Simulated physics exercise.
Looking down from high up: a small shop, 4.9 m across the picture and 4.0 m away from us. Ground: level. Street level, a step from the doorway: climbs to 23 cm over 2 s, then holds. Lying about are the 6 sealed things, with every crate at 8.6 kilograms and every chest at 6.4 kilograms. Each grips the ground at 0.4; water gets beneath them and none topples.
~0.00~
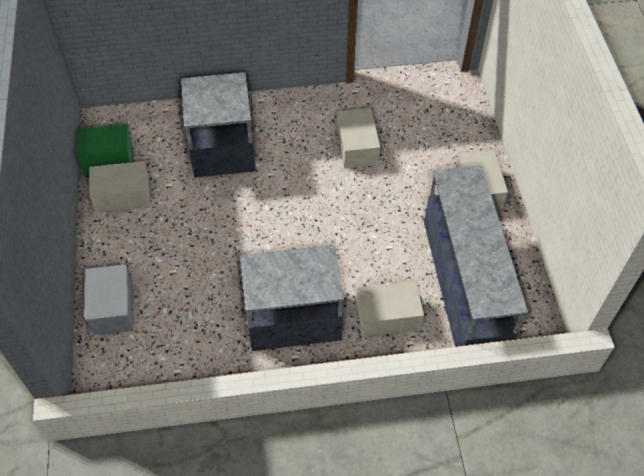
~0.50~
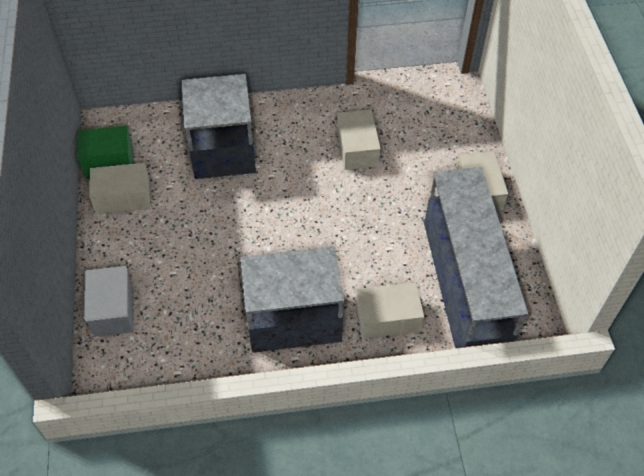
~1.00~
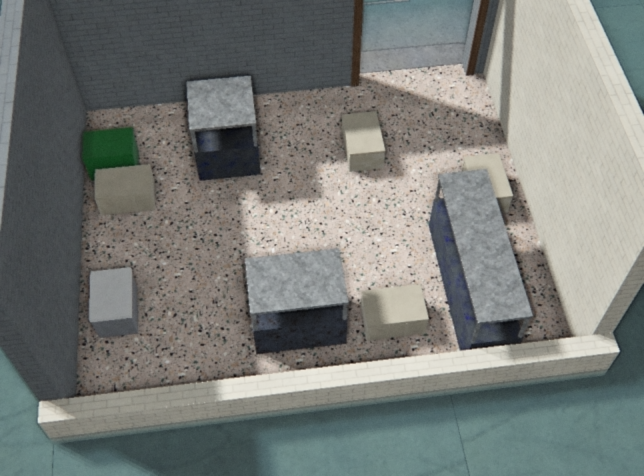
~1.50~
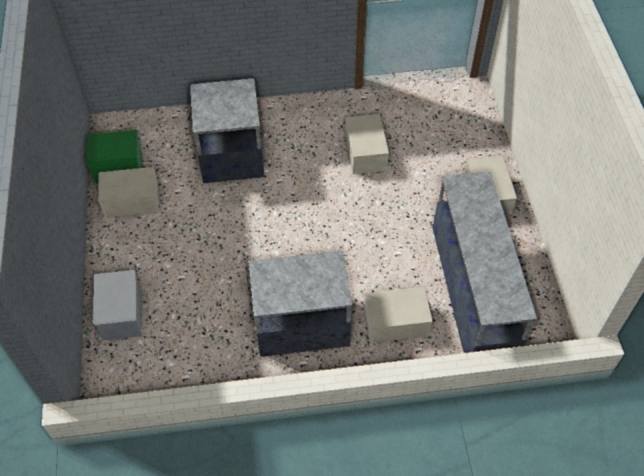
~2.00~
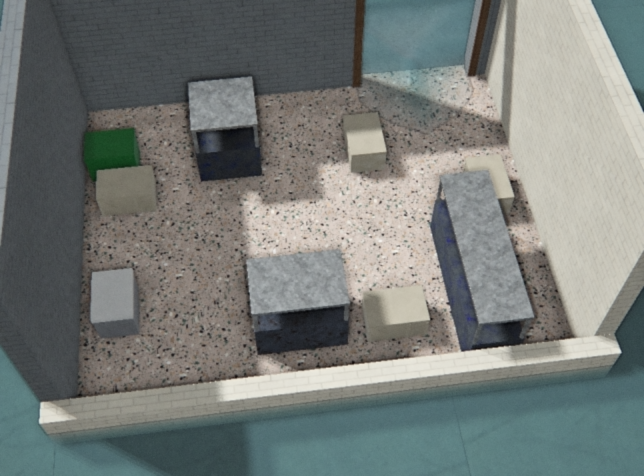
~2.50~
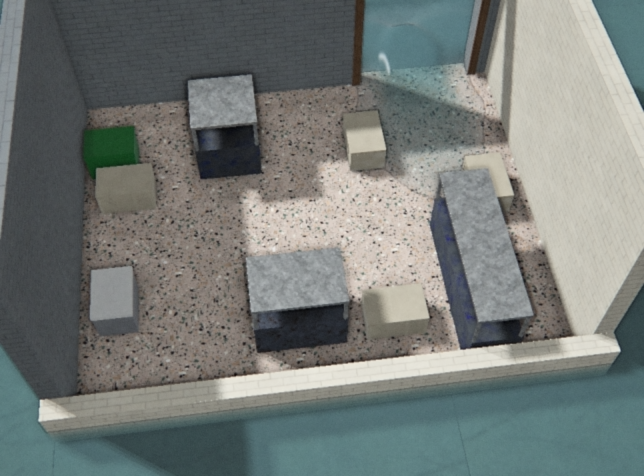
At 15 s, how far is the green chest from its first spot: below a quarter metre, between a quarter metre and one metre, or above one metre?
Above one metre.
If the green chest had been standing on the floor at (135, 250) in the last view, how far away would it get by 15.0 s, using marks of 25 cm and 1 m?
It travels far.
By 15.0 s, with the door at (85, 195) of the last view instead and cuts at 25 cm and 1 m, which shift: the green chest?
In that case the green chest would have gone a great distance.
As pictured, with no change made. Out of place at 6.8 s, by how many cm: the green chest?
It is about 0 cm out of place by then.
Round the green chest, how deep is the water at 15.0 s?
About 16 cm.
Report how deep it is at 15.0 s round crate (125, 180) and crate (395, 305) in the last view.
About 14 and 16 cm.
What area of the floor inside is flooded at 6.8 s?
Some 15 m2 of it.
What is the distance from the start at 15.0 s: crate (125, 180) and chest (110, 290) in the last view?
They've ended up 100 cm and 120 cm away, in that order.
After 3.5 s the green chest is near (109, 141), 0.0 m from its start, aground; 0 afloat.
After 6.8 s the green chest is near (109, 141), 0.0 m from its start, aground; 2 afloat.
After 11.0 s the green chest is near (168, 90), 0.9 m from its start, afloat; 6 afloat.
After 15.0 s the green chest is near (335, 234), 2.8 m from its start, afloat; 6 afloat.
